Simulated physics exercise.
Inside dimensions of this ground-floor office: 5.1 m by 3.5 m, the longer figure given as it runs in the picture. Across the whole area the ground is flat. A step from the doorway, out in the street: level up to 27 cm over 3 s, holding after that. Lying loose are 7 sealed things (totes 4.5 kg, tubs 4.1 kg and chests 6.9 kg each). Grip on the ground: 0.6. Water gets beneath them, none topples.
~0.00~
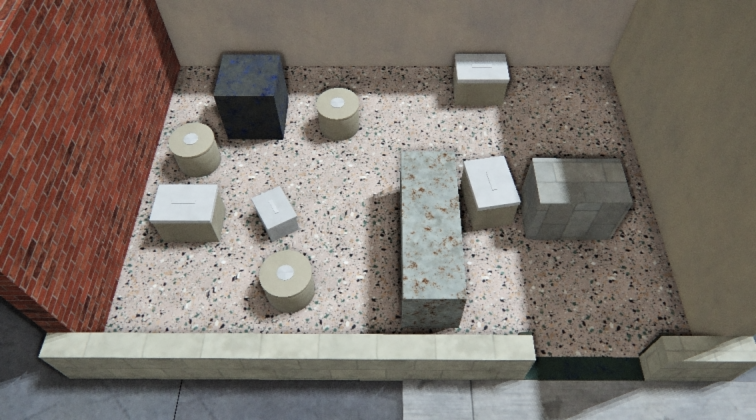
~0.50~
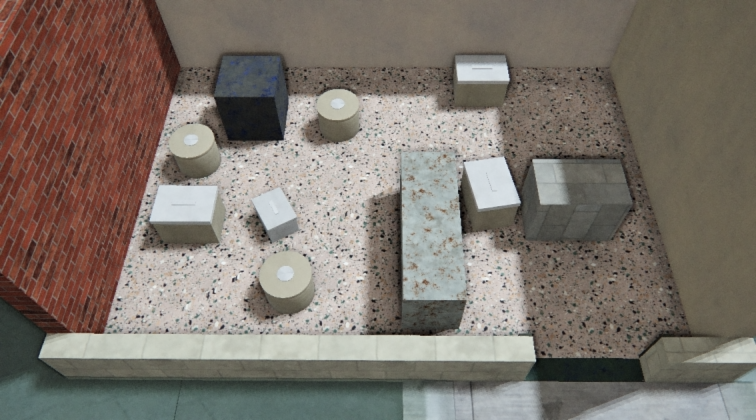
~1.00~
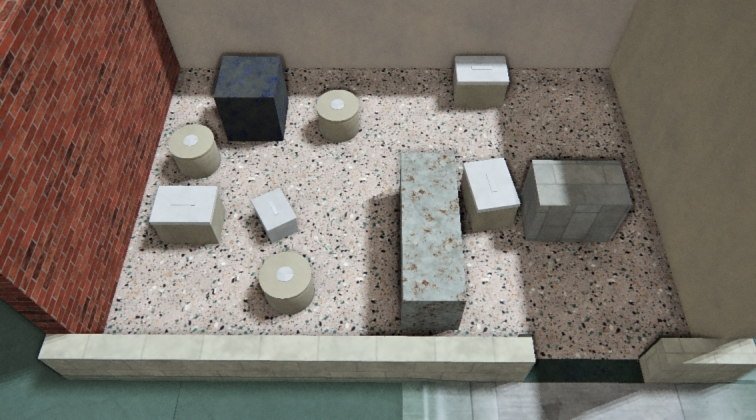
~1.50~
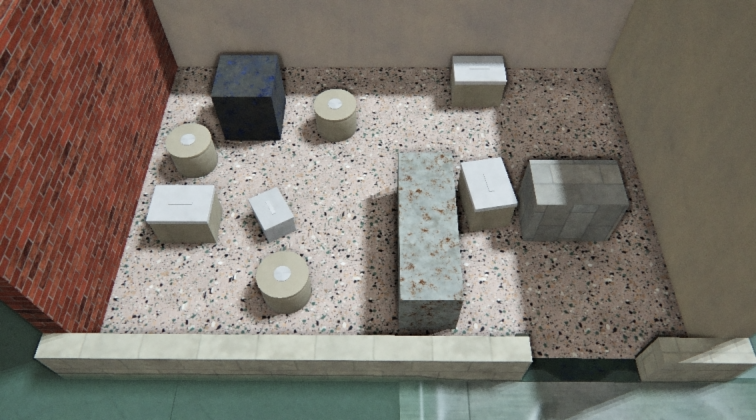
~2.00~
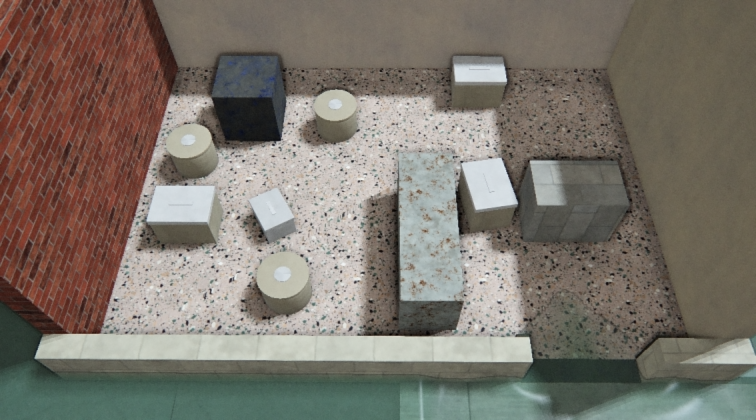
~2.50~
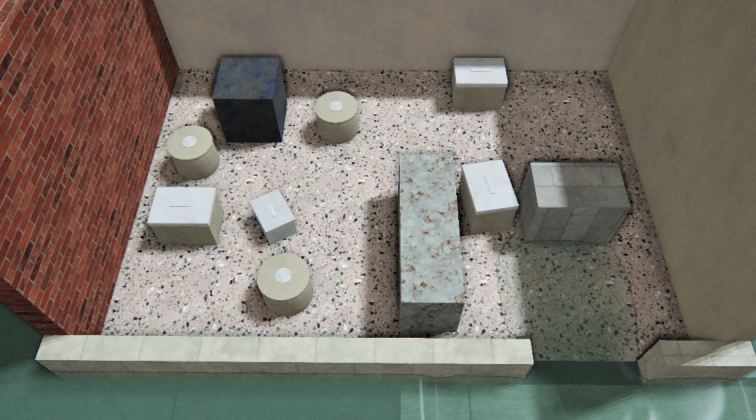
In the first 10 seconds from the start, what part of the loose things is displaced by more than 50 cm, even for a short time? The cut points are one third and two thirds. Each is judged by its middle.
A middling share.
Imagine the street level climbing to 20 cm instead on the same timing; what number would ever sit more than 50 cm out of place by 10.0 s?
That would make 2 of them.
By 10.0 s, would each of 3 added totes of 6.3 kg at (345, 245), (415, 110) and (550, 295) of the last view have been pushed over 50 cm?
In turn: Short of it, more, over.
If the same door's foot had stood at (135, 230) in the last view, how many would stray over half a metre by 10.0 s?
Then it comes to 5 of them.
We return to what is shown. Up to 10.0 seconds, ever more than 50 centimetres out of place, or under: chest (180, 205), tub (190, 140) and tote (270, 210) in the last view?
Result, in turn: Stayed within / stayed within / stayed within.
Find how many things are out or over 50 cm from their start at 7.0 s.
That would be 2.
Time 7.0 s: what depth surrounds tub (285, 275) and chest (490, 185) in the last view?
Depths: Near 1 cm, then near 15 cm.
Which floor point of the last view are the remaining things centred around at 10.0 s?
Mean position approx. (292, 195).
After 3.5 s 0 of 7 are over 50 cm from their spots; 0 afloat.
After 4.5 s 1 of 7 are over 50 cm from their spots; 1 afloat.
After 7.0 s 2 of 7 are over 50 cm from their spots; 2 afloat.
After 10.0 s 3 of 7 are over 50 cm from their spots, and 3 have been at some point; 5 afloat.
